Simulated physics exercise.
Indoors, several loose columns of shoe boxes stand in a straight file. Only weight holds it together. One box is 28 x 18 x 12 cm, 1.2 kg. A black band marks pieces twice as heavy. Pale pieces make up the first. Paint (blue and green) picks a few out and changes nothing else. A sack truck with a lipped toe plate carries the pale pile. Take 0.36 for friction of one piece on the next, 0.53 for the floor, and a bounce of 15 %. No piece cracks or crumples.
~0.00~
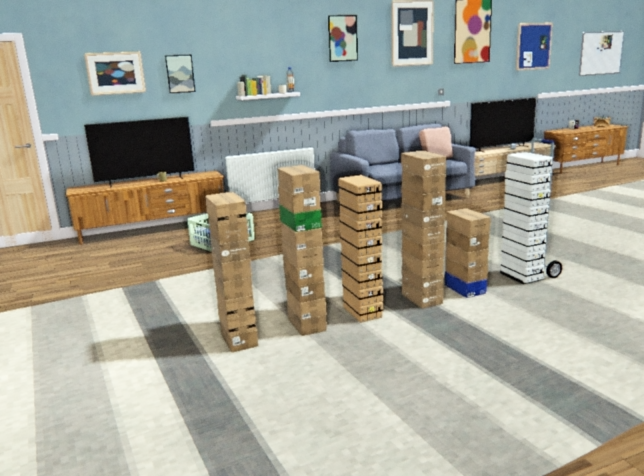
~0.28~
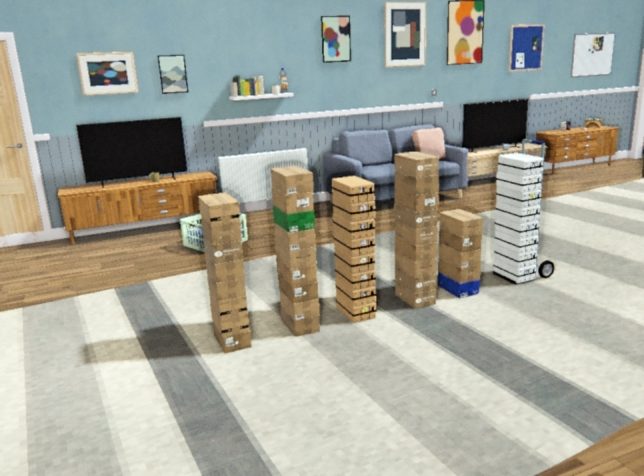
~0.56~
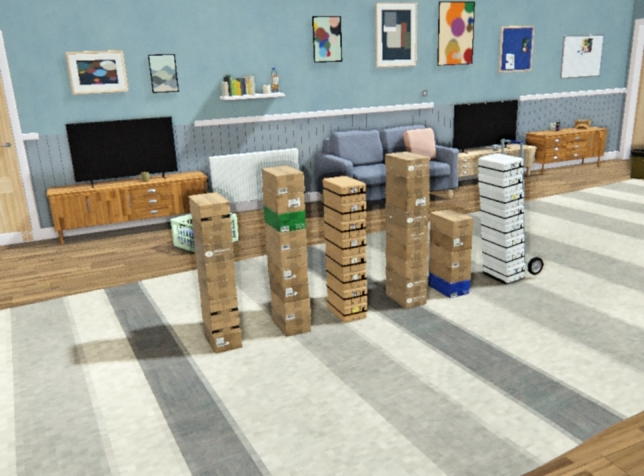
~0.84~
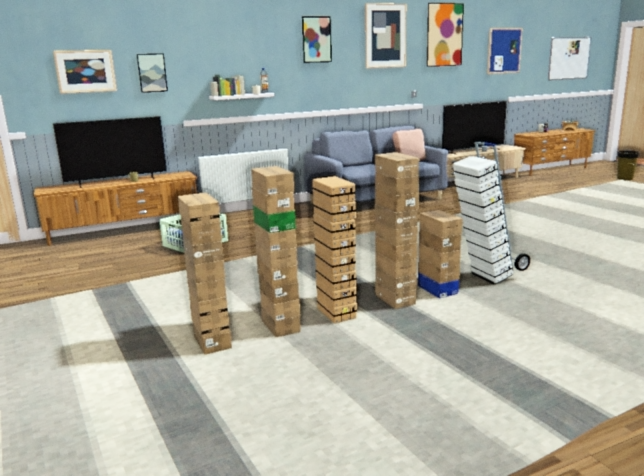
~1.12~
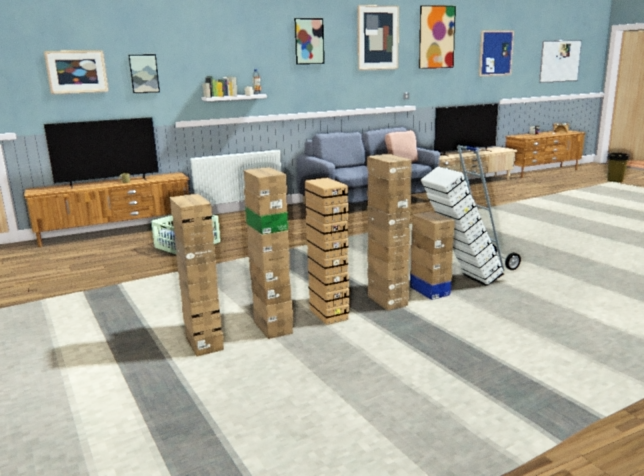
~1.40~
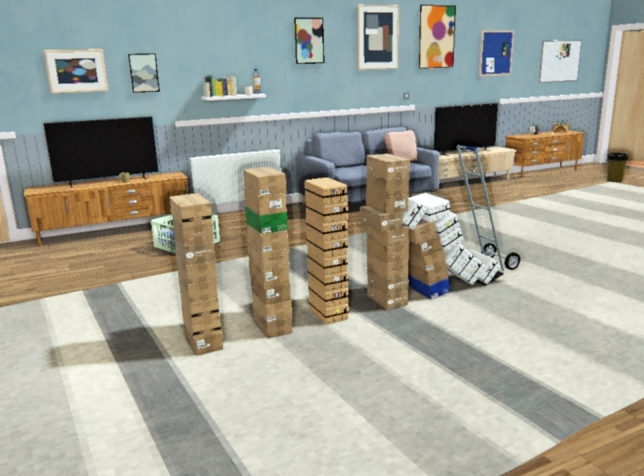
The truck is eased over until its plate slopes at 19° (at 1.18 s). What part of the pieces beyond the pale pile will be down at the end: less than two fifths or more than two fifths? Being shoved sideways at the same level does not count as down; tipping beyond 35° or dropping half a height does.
Ending down: Over two fifths.
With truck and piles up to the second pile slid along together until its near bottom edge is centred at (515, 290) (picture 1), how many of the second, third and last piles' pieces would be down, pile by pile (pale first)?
In that case second 4, third 0, last 0.
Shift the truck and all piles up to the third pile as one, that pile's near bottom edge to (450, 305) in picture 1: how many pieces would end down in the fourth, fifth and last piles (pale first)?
Then fourth 8, fifth 9, last 7.
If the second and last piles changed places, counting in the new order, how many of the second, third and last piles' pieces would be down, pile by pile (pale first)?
Then second 7, third 9, last 5.
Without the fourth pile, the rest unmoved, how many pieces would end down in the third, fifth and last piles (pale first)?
Then third 9, fifth 8, last 6.
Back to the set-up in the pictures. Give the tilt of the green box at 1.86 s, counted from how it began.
Some 0°.
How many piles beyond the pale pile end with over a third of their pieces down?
The count is 5.
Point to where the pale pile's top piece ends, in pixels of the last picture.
At about (335, 276).
By 1.86 s, 8 of the pale pile down; 5 of the 39 other boxes down; blue box moved 27 mm.
By 2.58 s, 8 of the pale pile down; 21 of the 39 other boxes down; green box tilted 17°; blue box moved 21 mm.
By 3.22 s, 8 of the pale pile down; 37 of the 39 other boxes down; green box tilted 25°, 31 cm lower; blue box moved 21 mm.
When it is over (4.6 s), 8 of the pale pile down; 37 of the 39 other boxes down; green box on its side; blue box moved 20 mm. That is 95 per cent. In pixels of the last frame, middles, blue box near (427, 285).
